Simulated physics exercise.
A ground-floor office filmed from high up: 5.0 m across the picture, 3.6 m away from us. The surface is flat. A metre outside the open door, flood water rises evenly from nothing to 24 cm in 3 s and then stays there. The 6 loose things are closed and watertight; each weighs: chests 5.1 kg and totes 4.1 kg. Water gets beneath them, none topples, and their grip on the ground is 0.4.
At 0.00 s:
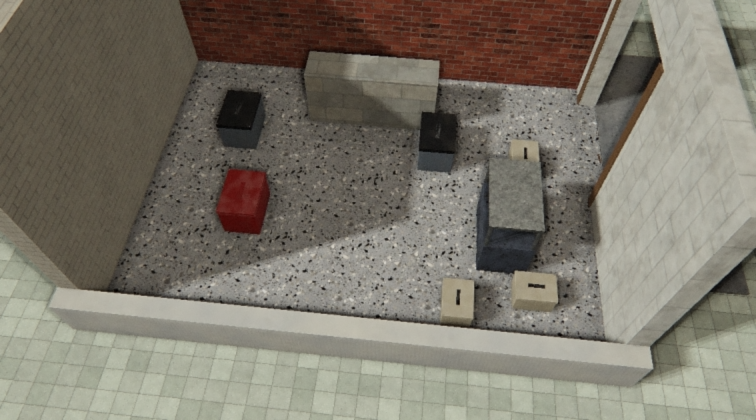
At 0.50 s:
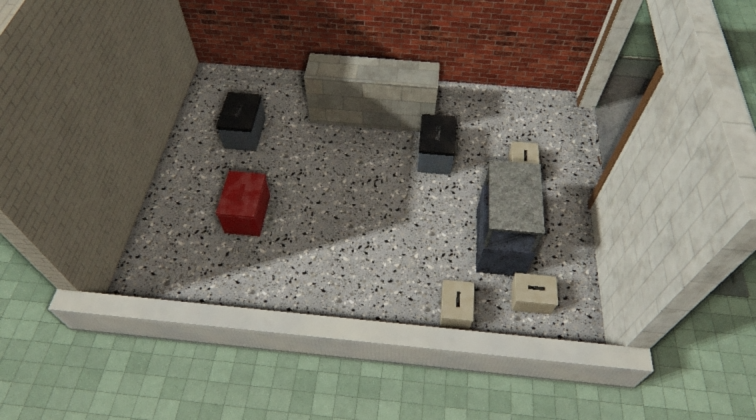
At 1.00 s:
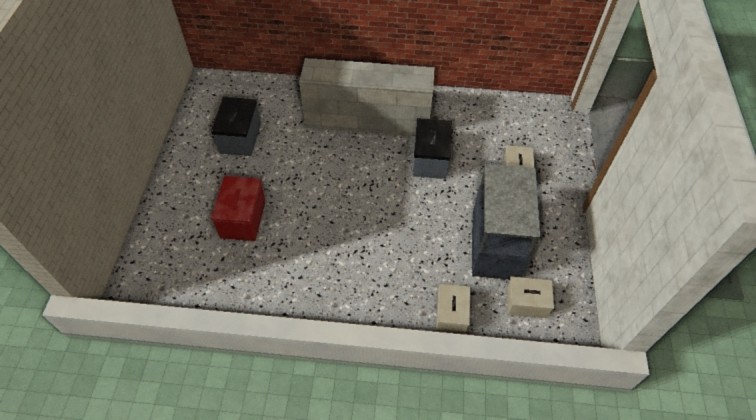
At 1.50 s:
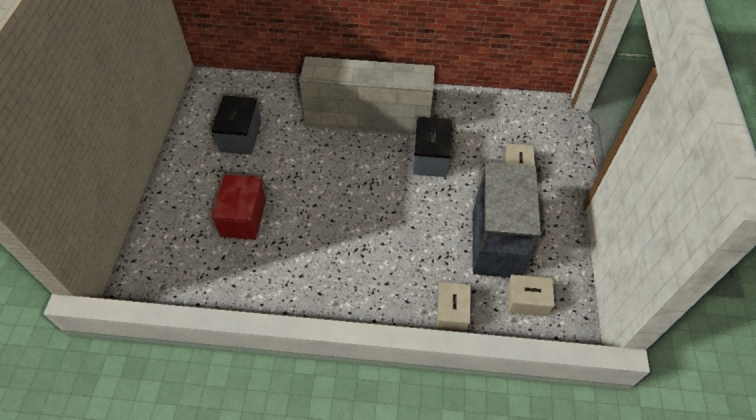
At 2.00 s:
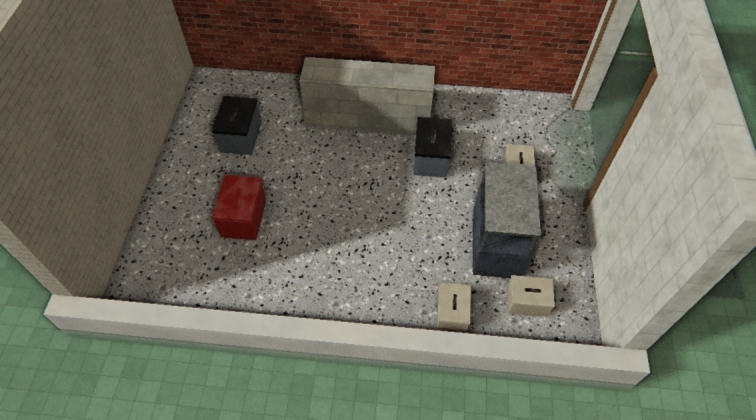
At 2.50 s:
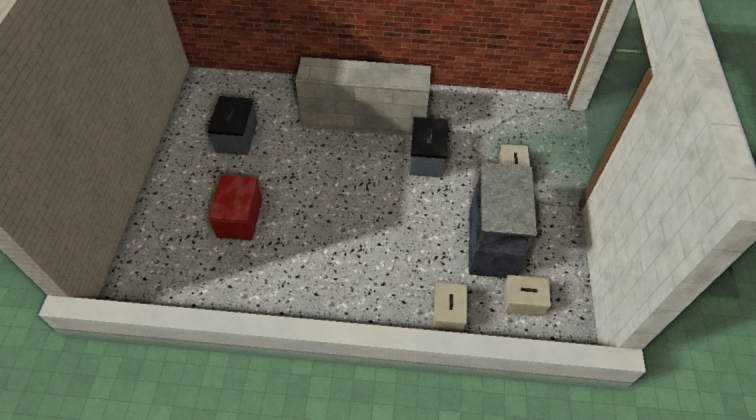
In a ground-floor office seen from above, water seeped in through the open door on the right and spread a little across the speckled floor, while the red chest and other boxes stayed put.
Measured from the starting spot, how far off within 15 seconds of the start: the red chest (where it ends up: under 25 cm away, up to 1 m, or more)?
The red chest ends far away.
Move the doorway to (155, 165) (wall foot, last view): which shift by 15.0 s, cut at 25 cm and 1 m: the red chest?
In that case the red chest travels far.
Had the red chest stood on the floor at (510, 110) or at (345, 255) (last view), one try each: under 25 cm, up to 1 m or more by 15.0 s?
In turn: It ends far away; it slides a little.
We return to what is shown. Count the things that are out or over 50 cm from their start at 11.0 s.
I count 5.
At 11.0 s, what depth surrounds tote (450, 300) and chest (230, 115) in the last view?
Roughly 5 and 16 cm.
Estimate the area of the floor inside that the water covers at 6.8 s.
About 16 m2.
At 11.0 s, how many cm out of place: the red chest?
Roughly 80 cm by then.
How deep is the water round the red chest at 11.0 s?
Roughly 16 cm.
After 3.5 s the red chest is near (233, 197), 0.0 m from its start, aground; 0 afloat.
After 6.8 s the red chest is near (119, 258), 1.2 m from its start, afloat; 4 afloat.
After 11.0 s the red chest is near (220, 261), 0.8 m from its start, afloat; 6 afloat.
After 15.0 s the red chest is near (352, 285), 1.7 m from its start, afloat; 6 afloat.
